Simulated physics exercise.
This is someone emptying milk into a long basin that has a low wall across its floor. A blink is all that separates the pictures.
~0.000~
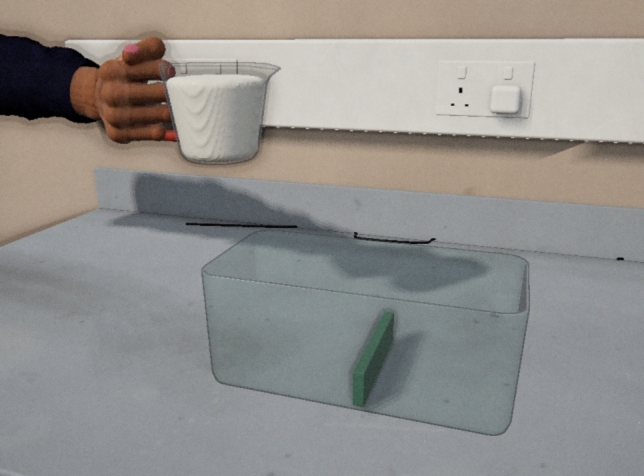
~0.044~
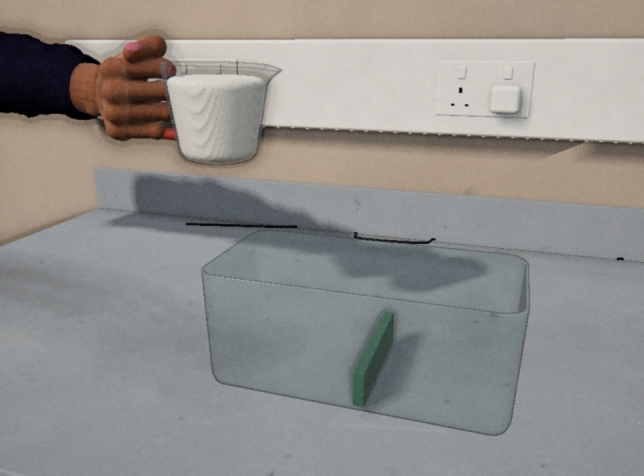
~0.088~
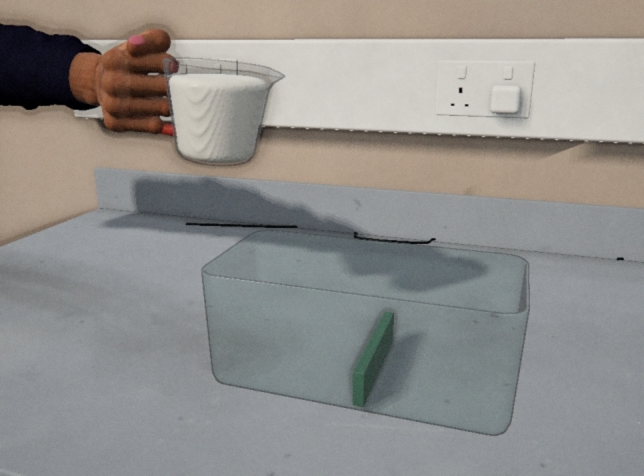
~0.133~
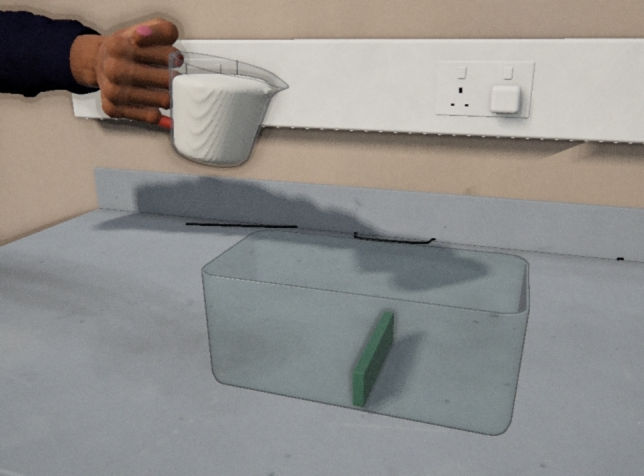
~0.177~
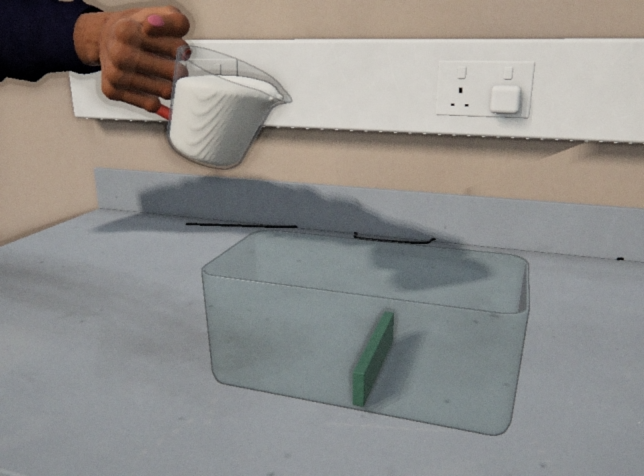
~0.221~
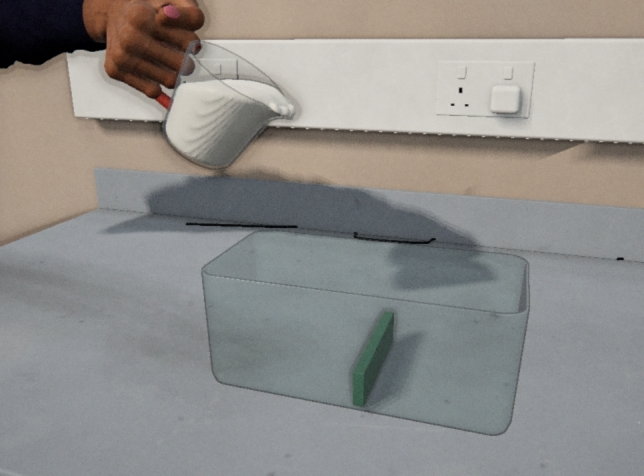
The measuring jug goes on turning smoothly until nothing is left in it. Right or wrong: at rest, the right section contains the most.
Wrong.
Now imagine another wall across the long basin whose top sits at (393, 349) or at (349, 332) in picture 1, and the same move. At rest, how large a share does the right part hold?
It would come to roughly 15 per cent the first time and roughly 15 per cent the second.
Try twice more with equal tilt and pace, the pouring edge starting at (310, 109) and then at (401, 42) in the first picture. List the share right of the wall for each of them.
The first start gives some 15 %, the second some 80 %.
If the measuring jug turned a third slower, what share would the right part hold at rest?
Something like 5 percent.
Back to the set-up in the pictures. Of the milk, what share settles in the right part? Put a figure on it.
It comes to about 5 per cent.
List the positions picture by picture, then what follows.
Tilt 0°; pouring edge (280, 67); surface from (177, 78) to (264, 81); the long basin's rim runs from (230, 250) to (527, 285); the wall's top is at (376, 341), in the first frame.
Tilt 2°; pouring edge (281, 70); surface from (178, 78) to (265, 81), in the second frame.
Tilt 6°; pouring edge (284, 76); surface from (180, 76) to (267, 83), in the third frame.
Tilt 14°; pouring edge (288, 87); surface from (183, 76) to (273, 87), in the fourth frame.
Tilt 24°; pouring edge (292, 101); surface from (186, 82) to (282, 92), in the fifth frame.
Tilt 35°; pouring edge (293, 118); surface from (184, 89) to (284, 102); 2 per cent is over the edge, in the sixth frame.
Then, 0.48 s in, the tilt is 100° and 36 per cent is still to pour, 30 is left of the wall and 0 right of it.
Then, 0.66 s in, the tilt is 107° and 4 per cent is still to pour, 82 is left of the wall and 2 right of it.
Then, 0.86 s in, the tilt is 107° and 0 per cent is still to pour, 88 is left of the wall and 7 right of it.
Then, 1.07 s in, the tilt is 107° and 0 per cent is still to pour, 88 is left of the wall and 7 right of it.
Finally, 88 per cent lies left of the wall, 7 right of it and 4 outside.
